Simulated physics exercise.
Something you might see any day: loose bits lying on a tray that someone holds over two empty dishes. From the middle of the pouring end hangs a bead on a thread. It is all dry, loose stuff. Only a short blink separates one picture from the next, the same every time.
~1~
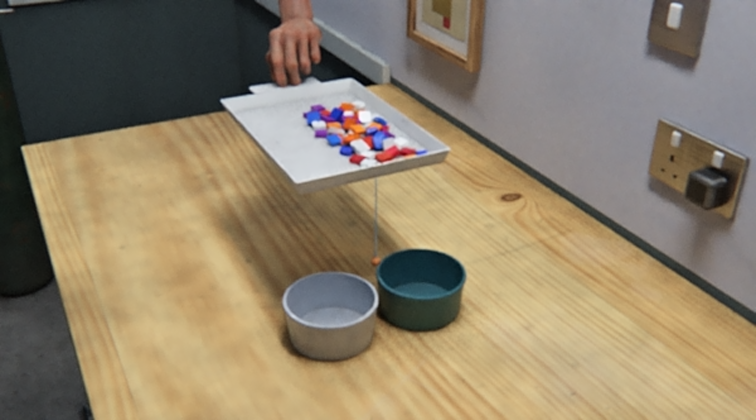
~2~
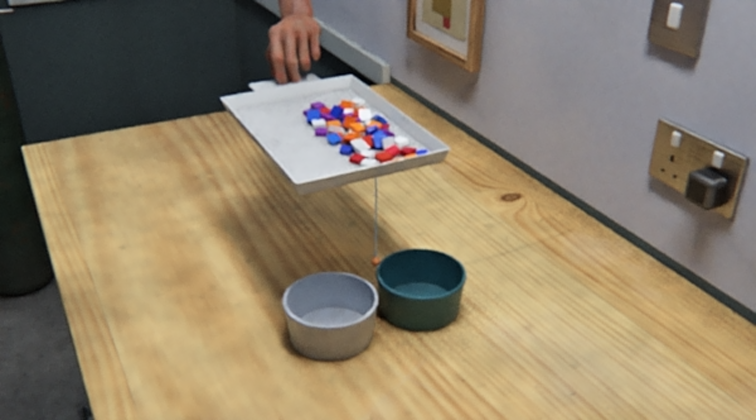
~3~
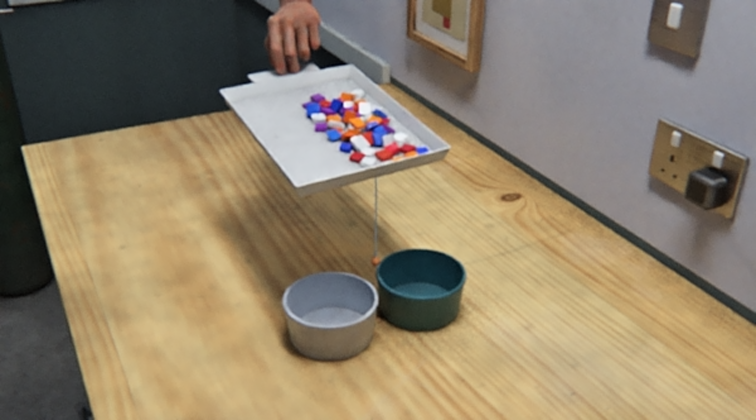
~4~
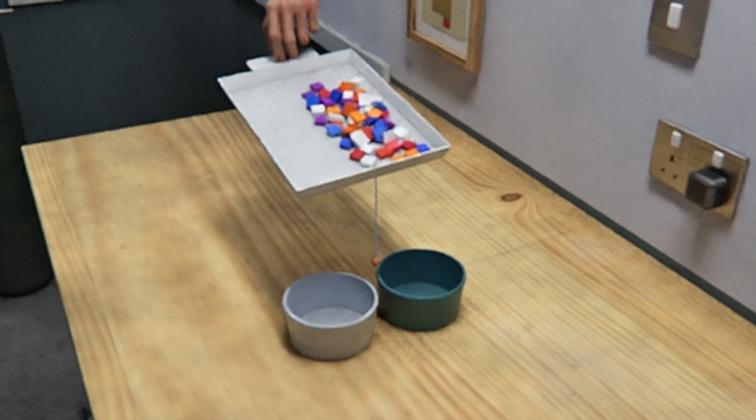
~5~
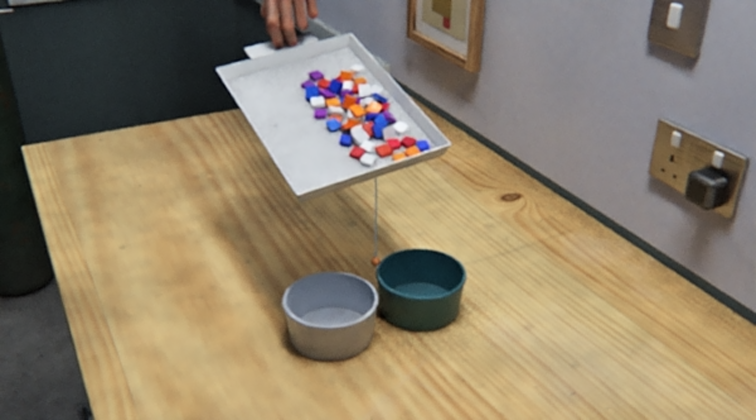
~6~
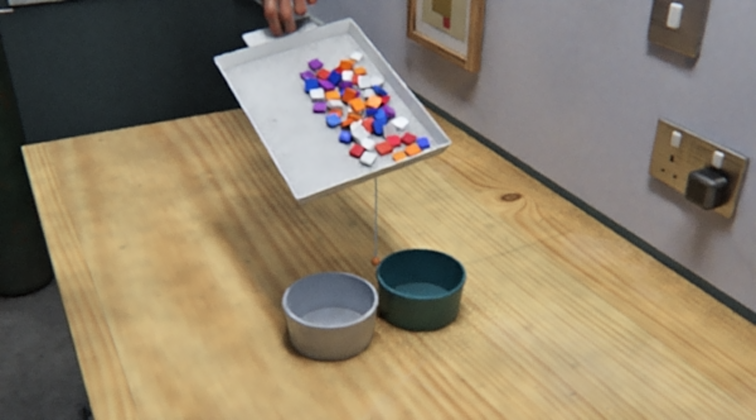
The clip opens on a hand holding a pale tray of colourful mosaic tiles level above an empty grey dish and an empty green dish, a bead hanging on a thread beneath its near edge. The tray's far end then rises, and its near edge tilts gradually down to the left while the dishes stay still.
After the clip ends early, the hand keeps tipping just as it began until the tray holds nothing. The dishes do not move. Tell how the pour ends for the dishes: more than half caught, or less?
The catch is a majority of the load.
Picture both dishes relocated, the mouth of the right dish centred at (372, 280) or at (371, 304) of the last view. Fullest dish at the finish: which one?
First try, the one on the left; second try, the one on the right.
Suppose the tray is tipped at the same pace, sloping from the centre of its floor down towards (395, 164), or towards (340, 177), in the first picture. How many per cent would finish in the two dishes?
The first try gives close to 70 per cent, the second close to 70 per cent.
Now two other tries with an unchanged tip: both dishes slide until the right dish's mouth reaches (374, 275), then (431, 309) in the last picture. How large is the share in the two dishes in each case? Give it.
Around 70 and around 10 per cent, in that order.
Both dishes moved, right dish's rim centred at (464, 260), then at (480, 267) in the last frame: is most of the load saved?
With the first shift the pair saves less than a half; with the second, less than a half.
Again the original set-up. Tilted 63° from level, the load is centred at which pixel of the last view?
At about (330, 178).
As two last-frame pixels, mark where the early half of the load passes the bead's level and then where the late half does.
I'd place the first part at (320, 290) and the rest at (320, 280).
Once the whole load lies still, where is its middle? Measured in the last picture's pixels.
About (323, 326).
Soon, tray tipped steeply; nearly all on the tray; a small part in the air.
A while on, tray tipped past a quarter turn; a small part on the tray; about half in the left dish; a small part outside both; about a quarter in the air.
Towards the end, tray tipped past a quarter turn; most in the left dish; a small part outside both.
Finally, tray tipped past a quarter turn; most in the left dish; none in the right dish; a small part outside both.
